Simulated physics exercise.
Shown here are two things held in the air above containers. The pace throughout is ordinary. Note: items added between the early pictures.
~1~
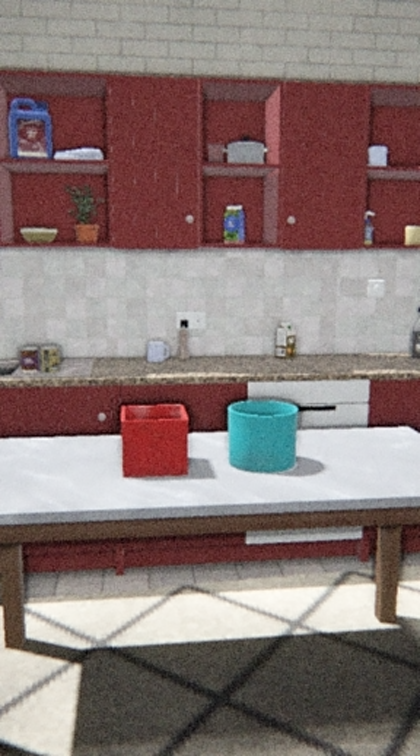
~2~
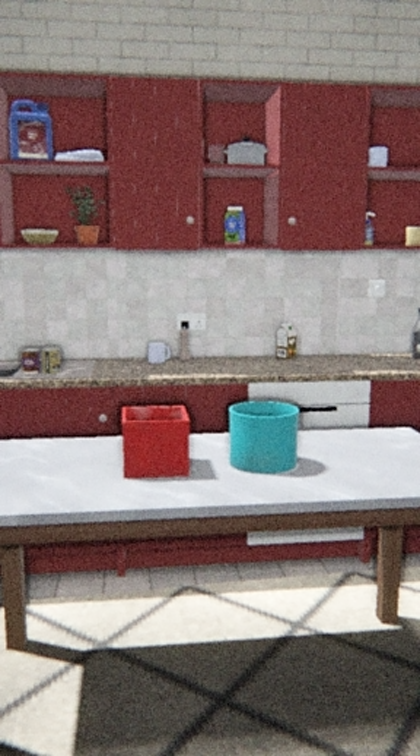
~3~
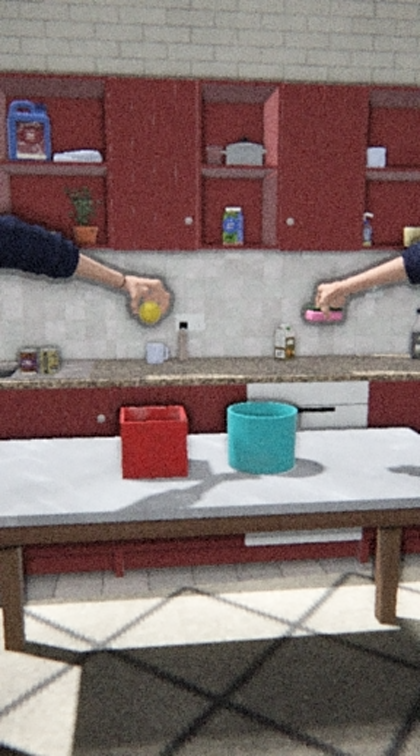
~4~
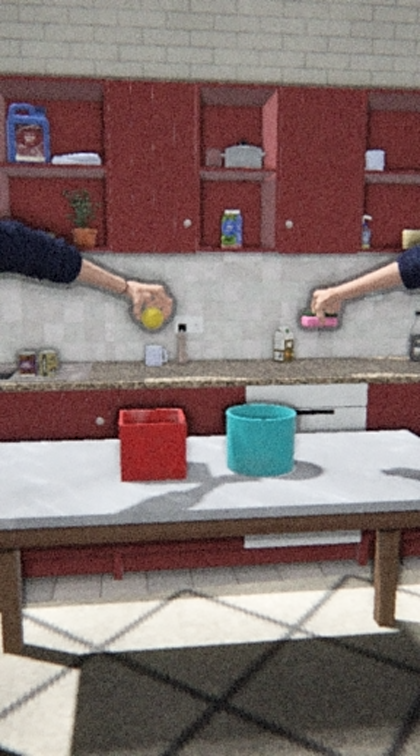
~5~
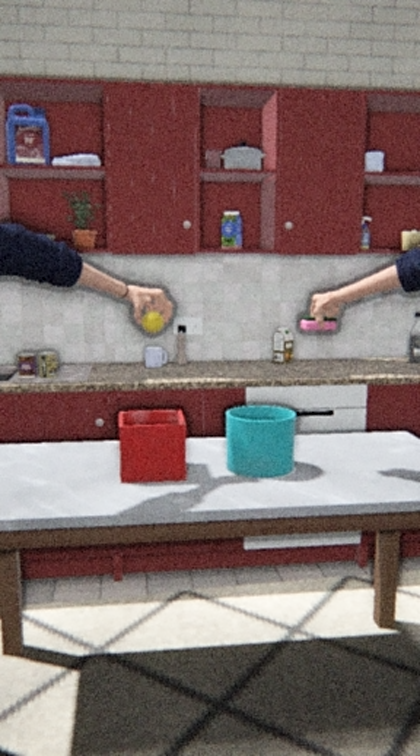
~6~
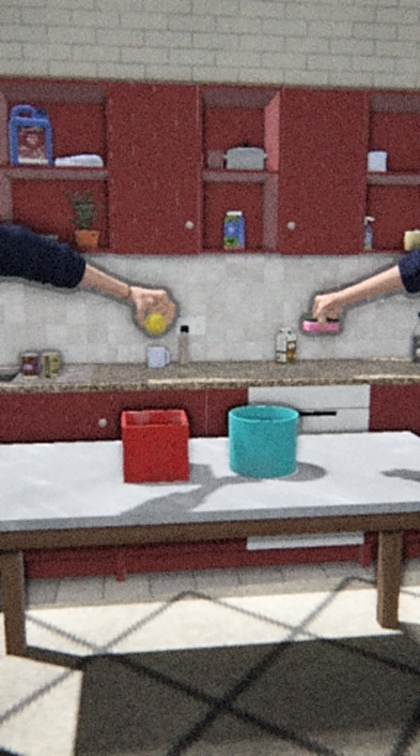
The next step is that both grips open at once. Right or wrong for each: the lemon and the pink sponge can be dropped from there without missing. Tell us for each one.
Judged: Lemon: Right; pink sponge: Wrong.
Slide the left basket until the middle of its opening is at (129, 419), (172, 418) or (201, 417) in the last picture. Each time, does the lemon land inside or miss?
Record per trial: Winds up within / winds up within / winds up out.
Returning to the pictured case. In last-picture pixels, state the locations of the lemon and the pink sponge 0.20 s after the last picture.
The lemon sits at (156, 365), while the pink sponge sits at (320, 364).
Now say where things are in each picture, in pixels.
In the first picture, left basket (154, 440).
In the second picture, right bin (264, 436).
In the third picture, still on the way; lemon (150, 312); left basket (153, 442).
In the fourth picture, still on the way; pink sponge (320, 320); right bin (261, 439).
In the fifth picture, still on the way; lemon (153, 322); left basket (152, 445).
In the sixth picture, in place, still held; lemon (155, 323); pink sponge (321, 324); right bin (263, 441).
Then, 0.20 s later than the last frame, lemon dropping near (156, 365); pink sponge dropping near (320, 365).
Then, 0.34 s later than the last frame, lemon fallen near (158, 462); pink sponge dropping near (317, 461).
When it is over, the lemon drops into the container, near (157, 460); the pink sponge ends up outside, near (317, 460).
